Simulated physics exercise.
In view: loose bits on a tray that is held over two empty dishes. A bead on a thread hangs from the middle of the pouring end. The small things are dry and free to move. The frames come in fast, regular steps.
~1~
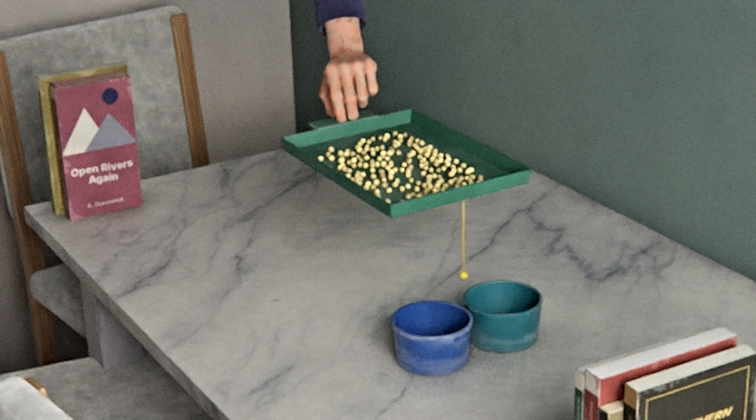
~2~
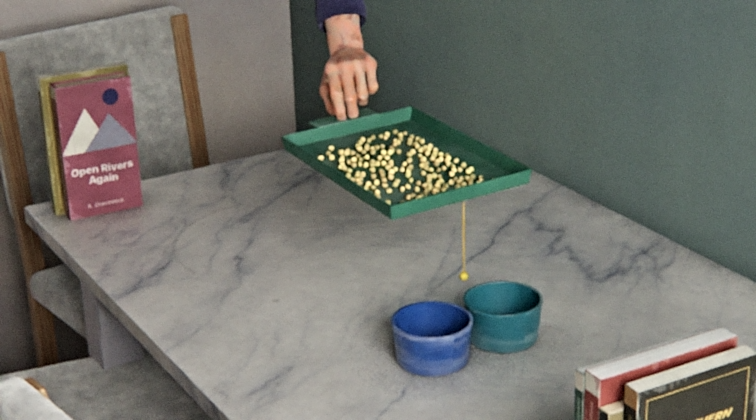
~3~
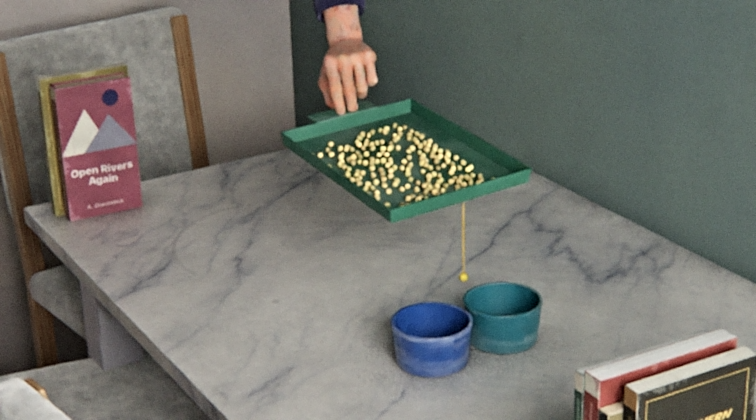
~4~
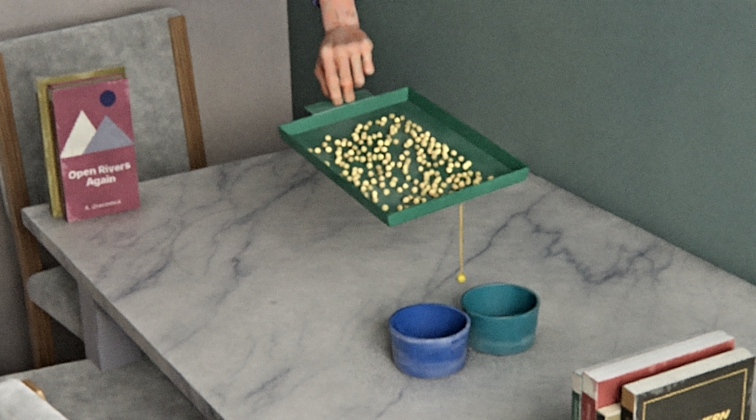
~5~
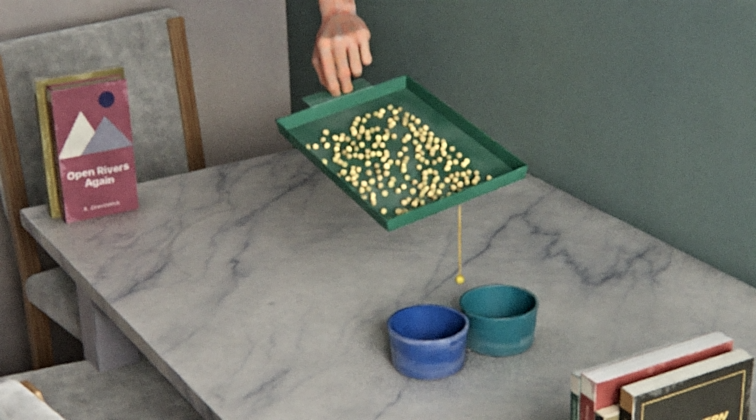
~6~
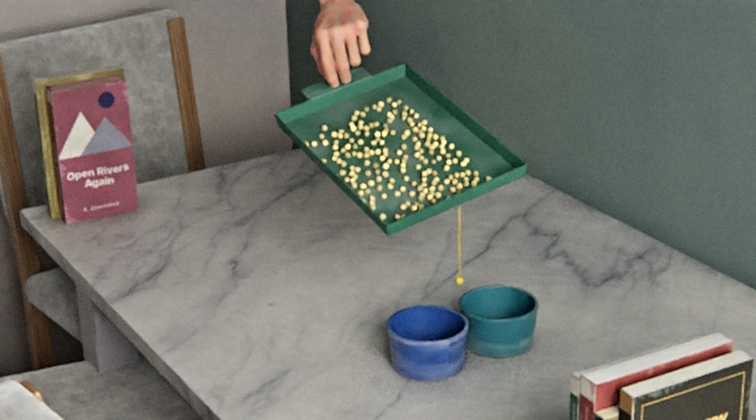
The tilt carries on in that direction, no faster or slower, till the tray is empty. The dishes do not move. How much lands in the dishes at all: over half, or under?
Caught overall: Under half.
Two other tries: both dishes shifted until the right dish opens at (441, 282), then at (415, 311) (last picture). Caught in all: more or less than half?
First above a half, then most of it.
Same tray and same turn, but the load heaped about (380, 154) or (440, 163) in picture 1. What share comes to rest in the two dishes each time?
About 10 and 10 per cent.
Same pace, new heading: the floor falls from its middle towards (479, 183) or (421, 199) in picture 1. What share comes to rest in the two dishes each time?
About 10 and 70 per cent.
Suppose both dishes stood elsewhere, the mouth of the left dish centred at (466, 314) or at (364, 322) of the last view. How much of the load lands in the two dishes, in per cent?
Near 0 % and 50 %.
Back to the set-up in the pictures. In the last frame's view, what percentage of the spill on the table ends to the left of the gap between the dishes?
Roughly 100 in a hundred.
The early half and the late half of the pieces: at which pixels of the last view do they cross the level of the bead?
First near (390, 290), later near (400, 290).
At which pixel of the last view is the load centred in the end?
Roughly at (376, 346).
Shortly afterwards, tray tipped steeply; all but a few on the tray; only a few in the left dish; only a few outside both; a little in the air.
Next, tray tipped right over; near two thirds on the tray; only a few in the left dish; near a quarter outside both; a little in the air.
Some moments later, tray tipped past a quarter turn; a little in the left dish; all but a few outside both.
In the end, tray tipped past a quarter turn; a little in the left dish; none at all in the right dish; all but a few outside both.
